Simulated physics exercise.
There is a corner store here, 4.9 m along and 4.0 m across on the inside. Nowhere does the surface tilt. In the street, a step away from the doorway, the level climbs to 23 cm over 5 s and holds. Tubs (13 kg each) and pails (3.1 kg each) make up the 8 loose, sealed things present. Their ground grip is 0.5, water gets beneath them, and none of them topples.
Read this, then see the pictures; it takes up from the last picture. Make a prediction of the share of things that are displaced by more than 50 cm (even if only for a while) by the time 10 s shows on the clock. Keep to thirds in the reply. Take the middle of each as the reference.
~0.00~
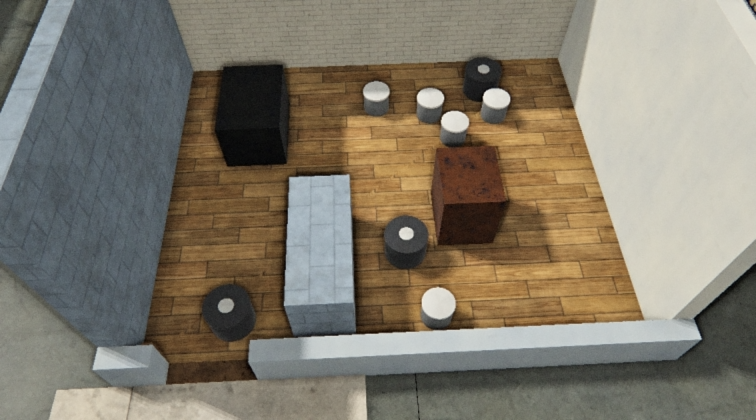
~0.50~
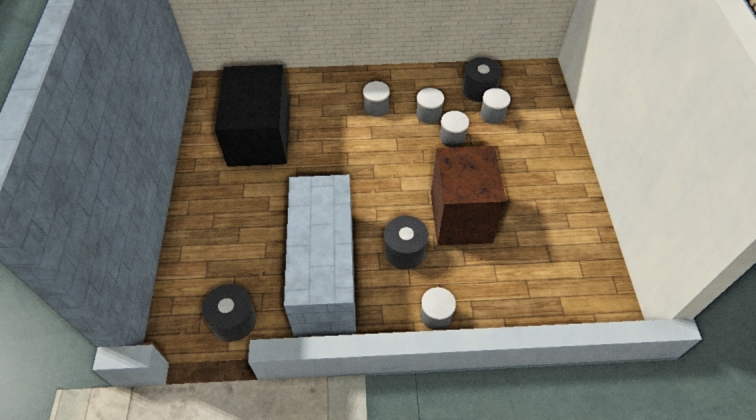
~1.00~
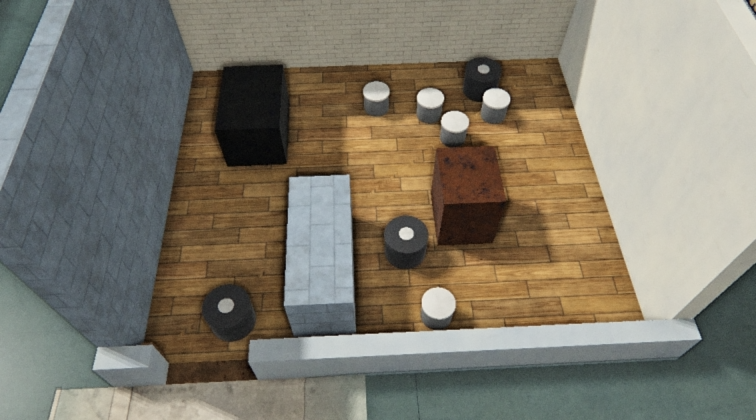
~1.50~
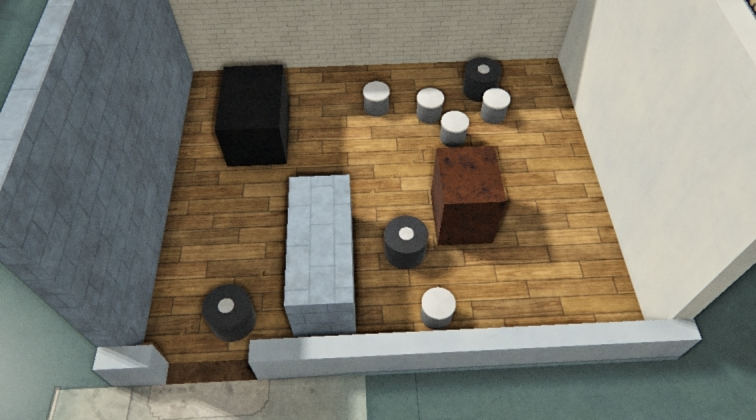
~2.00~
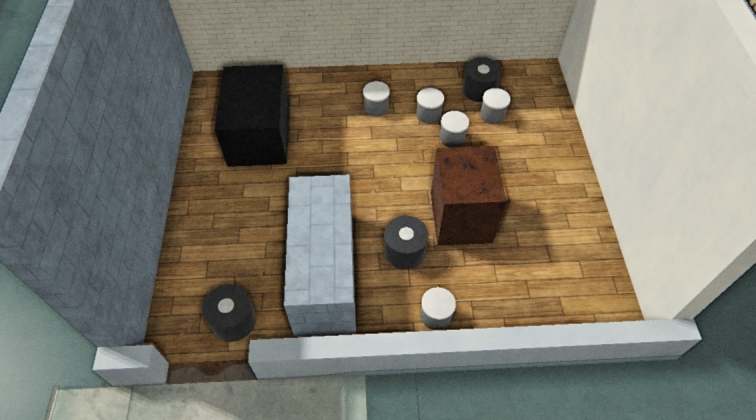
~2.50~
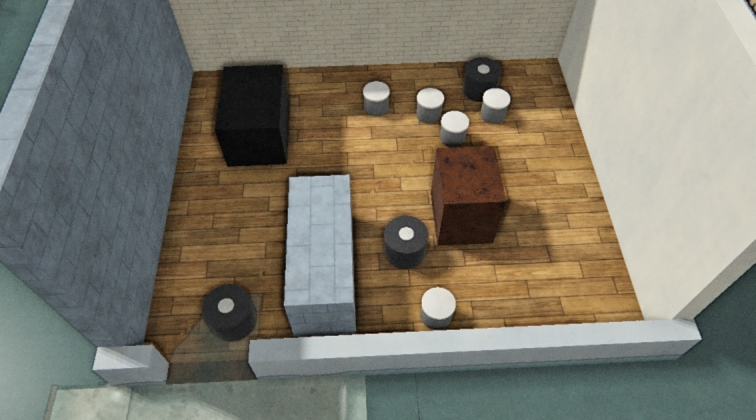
My answer: One to two thirds.
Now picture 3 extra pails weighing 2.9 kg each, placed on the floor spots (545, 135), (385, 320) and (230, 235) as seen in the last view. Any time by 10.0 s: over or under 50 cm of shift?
Well, it goes below, below, above.
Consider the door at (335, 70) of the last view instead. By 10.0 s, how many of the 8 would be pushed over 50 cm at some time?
In that case the number is 4.
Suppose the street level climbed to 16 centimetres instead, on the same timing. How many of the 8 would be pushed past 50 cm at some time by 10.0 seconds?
So the tally would be 1.
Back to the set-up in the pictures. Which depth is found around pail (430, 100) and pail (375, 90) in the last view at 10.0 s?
Close to 6 and 10 centimetres.
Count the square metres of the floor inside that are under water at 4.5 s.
Wet: Near 3.5 m2.
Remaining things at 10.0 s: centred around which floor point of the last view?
It sits at about (460, 157).
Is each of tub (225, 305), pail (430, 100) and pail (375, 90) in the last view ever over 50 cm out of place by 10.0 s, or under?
Taking them in that order, the first is beyond the limit, the second beyond the limit and the third beyond the limit.
After 3.5 s 0 of 8 are over 50 cm from their spots; 0 afloat.
After 4.5 s 0 of 8 are over 50 cm from their spots; 0 afloat.
After 7.0 s 1 of 8 are over 50 cm from their spots; 1 afloat.
After 10.0 s 4 of 8 are over 50 cm from their spots, and 4 have been at some point; 3 afloat.
